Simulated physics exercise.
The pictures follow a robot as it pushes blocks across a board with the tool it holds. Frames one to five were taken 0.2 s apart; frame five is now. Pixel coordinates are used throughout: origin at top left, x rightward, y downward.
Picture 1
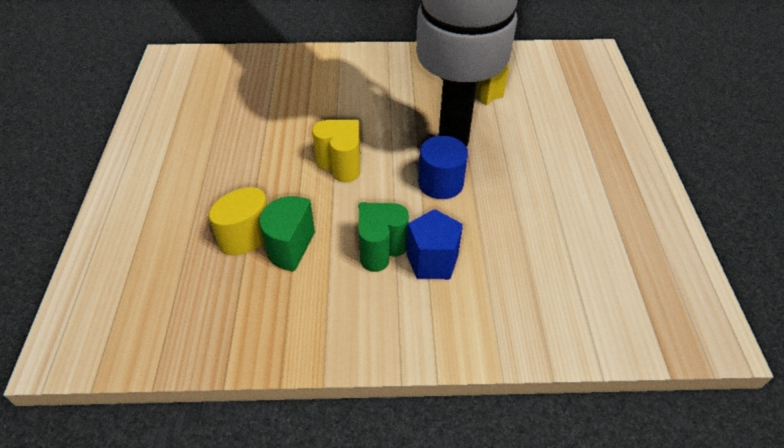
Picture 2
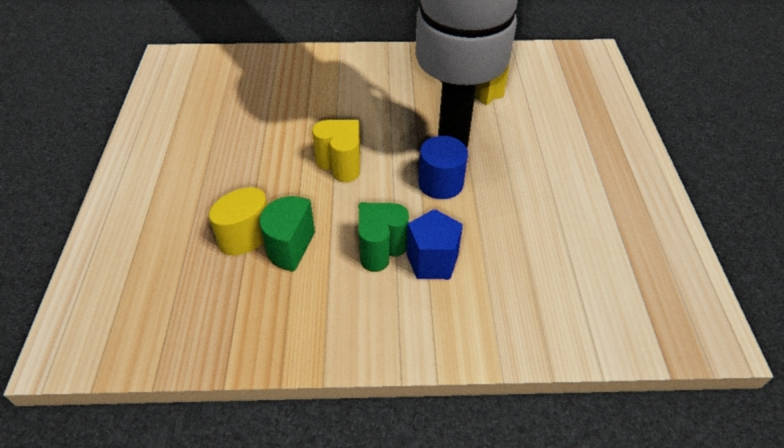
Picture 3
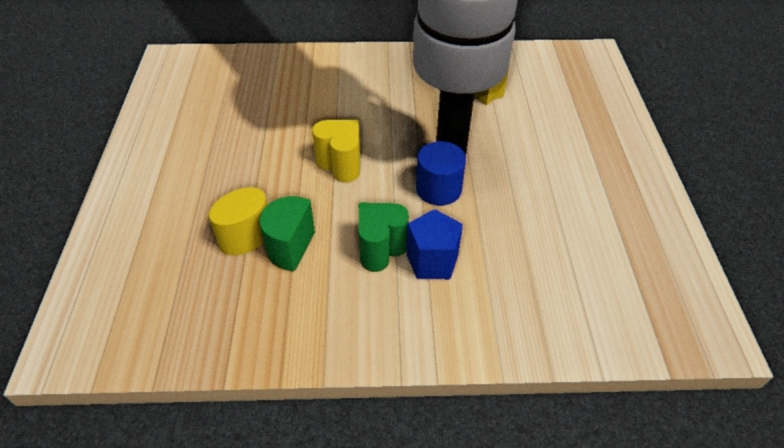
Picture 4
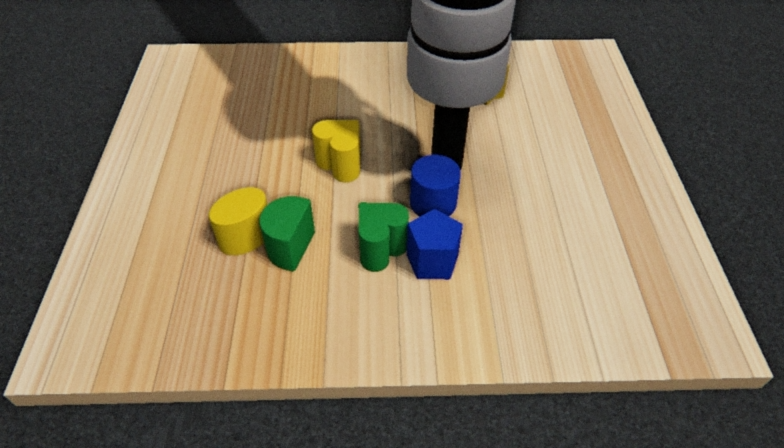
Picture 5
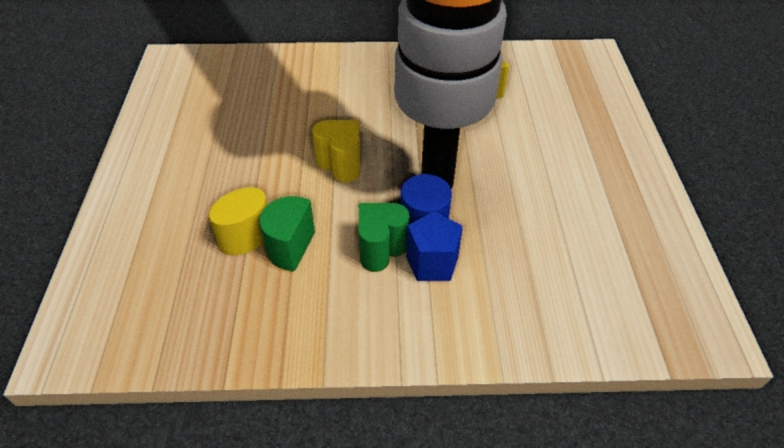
A robot arm pushes the blue cylinder toward the blue pentagon and green heart-shaped block.
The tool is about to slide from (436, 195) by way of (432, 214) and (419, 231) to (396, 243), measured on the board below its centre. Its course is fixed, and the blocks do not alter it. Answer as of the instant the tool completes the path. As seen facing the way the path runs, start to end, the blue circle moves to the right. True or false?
False.
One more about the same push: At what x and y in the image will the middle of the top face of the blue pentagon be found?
Expect it around (442, 281).
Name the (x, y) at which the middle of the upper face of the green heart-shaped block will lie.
Around pixel (347, 244).
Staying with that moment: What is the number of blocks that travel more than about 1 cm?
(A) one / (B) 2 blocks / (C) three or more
C
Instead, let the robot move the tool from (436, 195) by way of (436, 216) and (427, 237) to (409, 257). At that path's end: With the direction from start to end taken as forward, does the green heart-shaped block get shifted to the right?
My answer is yes.
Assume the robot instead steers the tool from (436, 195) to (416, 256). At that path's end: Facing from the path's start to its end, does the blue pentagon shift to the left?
Yes, that is how it ends up.
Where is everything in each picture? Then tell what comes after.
In the first picture, lower end of the tool (453, 142), tops of blocks, green heart-shaped block (380, 219), blue circle (444, 151), blue pentagon (436, 230).
In the second picture, tool (453, 144), blocks as before.
In the third picture, tool (451, 152), blue circle (442, 157).
In the fourth picture, tool (446, 165), blue circle (436, 171).
In the fifth picture, tool (437, 184), green heart-shaped block (380, 219), blue circle (426, 191), blue pentagon (436, 232).
What follows on the original path. Halfway along, tool (427, 213); green heart-shaped block (364, 232), turned 45° clockwise; blue circle (417, 224); blue pentagon (438, 266), turned 20° anticlockwise.
At the end, tool (396, 233); green heart-shaped block (347, 244), turned 100° clockwise; blue circle (398, 247); blue pentagon (442, 281), turned 45° anticlockwise.
